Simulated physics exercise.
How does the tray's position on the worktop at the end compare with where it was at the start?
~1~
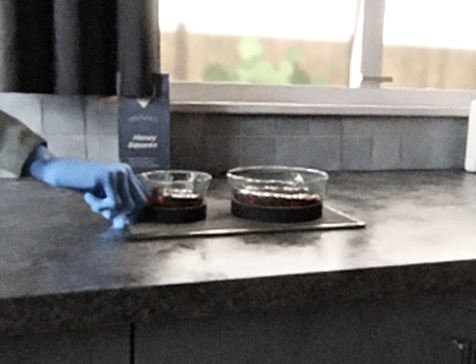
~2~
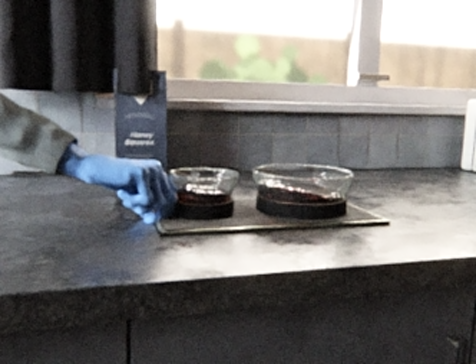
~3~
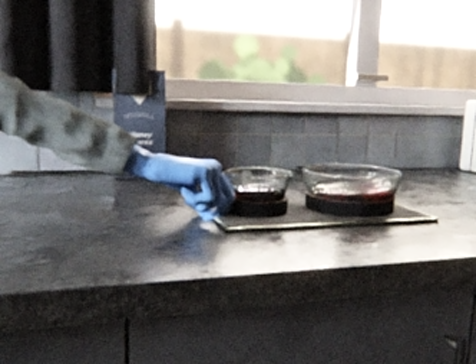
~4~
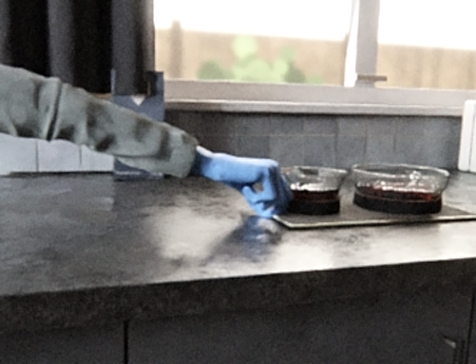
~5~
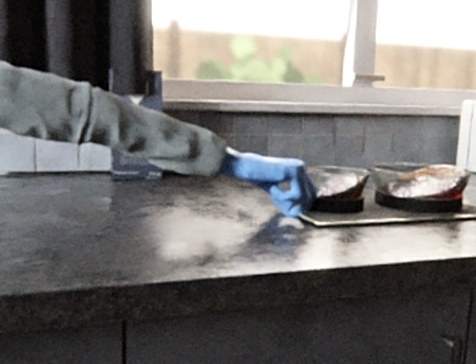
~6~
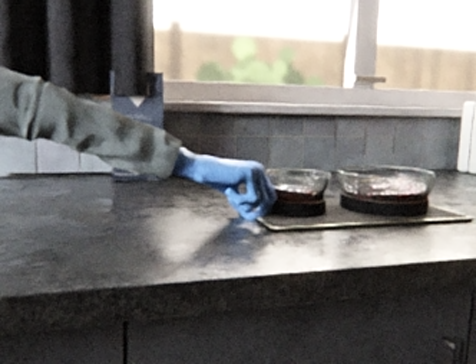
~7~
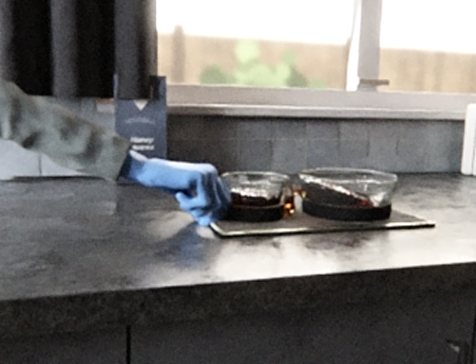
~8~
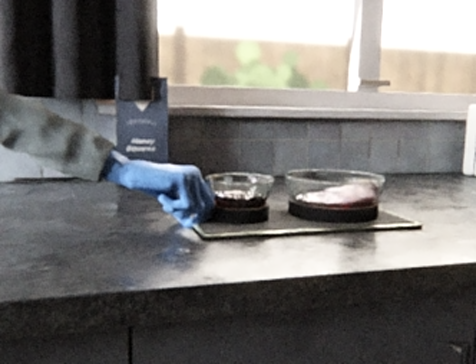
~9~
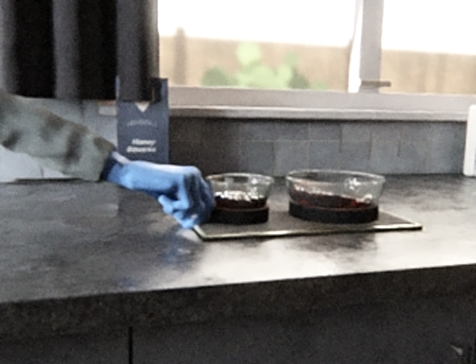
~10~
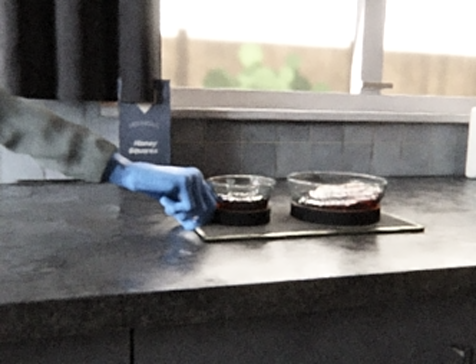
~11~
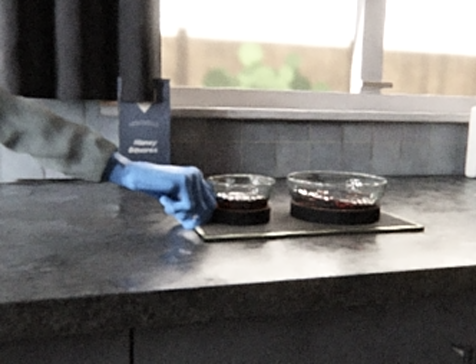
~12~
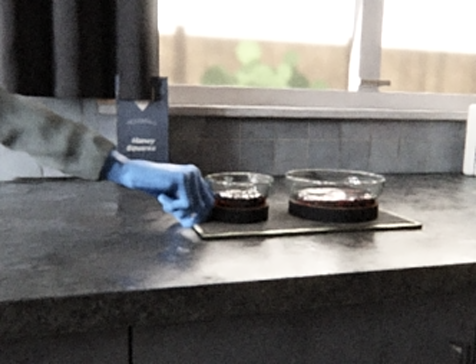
At the end the tray sits a little farther to the right along the worktop than it did at the start.
